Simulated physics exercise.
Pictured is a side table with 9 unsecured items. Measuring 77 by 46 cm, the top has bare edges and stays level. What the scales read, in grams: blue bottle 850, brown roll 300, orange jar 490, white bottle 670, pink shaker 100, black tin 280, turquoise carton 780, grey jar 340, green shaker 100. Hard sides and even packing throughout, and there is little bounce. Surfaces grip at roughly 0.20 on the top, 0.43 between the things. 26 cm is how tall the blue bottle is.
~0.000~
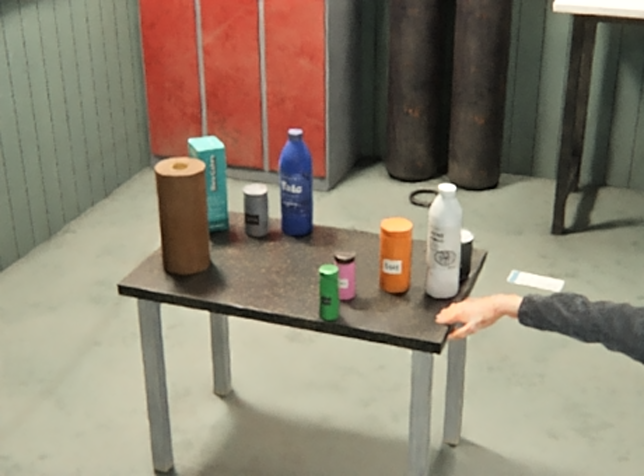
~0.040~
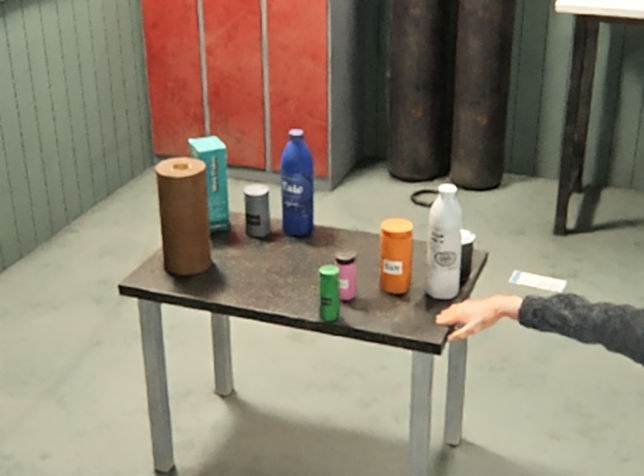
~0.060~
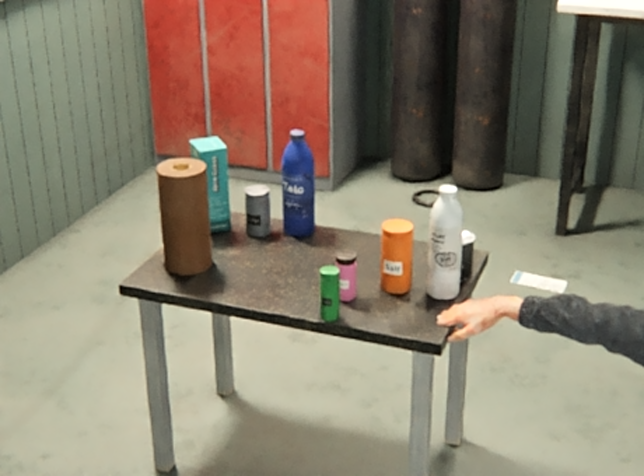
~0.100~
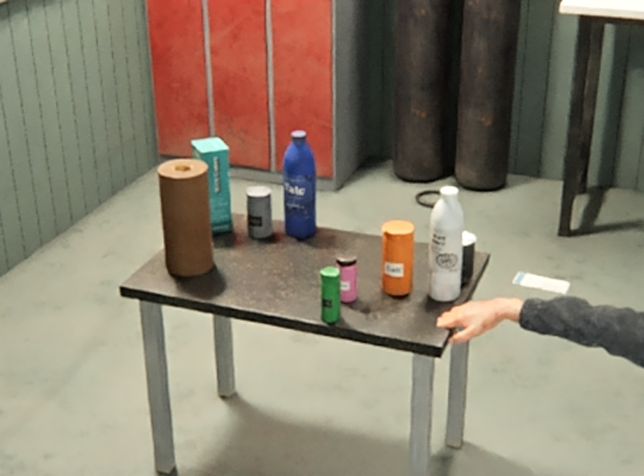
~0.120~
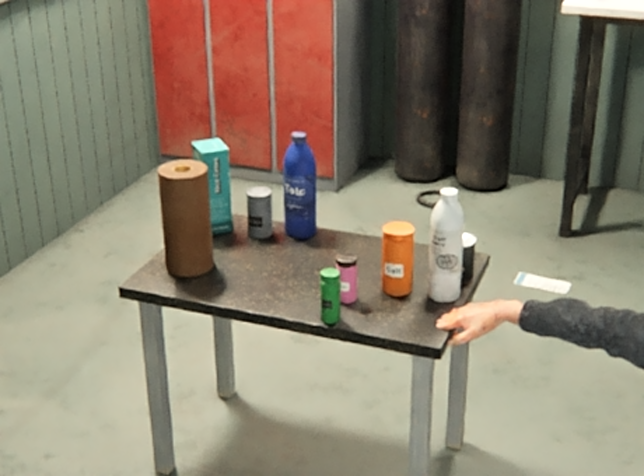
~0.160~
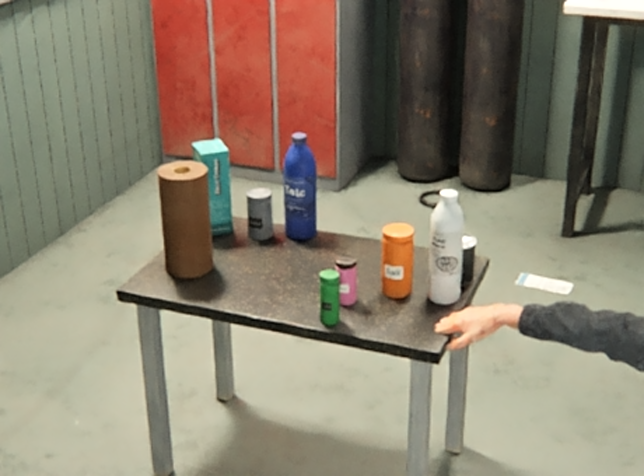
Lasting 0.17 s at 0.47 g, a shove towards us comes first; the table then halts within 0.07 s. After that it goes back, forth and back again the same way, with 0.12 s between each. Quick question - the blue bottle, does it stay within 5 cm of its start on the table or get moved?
Looks like it stays around its start.
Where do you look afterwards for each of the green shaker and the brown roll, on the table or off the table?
At the end the green shaker winds up past the limits and the brown roll stays inside the limits.
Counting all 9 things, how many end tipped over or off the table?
The answer is 1.
Around 0.36 s, table 9 cm from its start; blue bottle shifted 3 cm near (292, 193); green shaker shifted 2 cm; white bottle shifted 2 cm.
Around 0.76 s, green shaker now off the table; turquoise carton shifted 3 cm; pink shaker shifted 3 cm.
Around 1.06 s, table 9 cm from its start; blue bottle now off the table; grey jar shifted 3 cm.
Around 1.26 s, table 6 cm from its start; blue bottle shifted 2 cm near (296, 190); turquoise carton shifted 4 cm; pink shaker shifted 3 cm.
Finally (2.0 s), off the table, green shaker; the other 8 still in place (within 5 cm). In the last view, blue bottle near (304, 181).
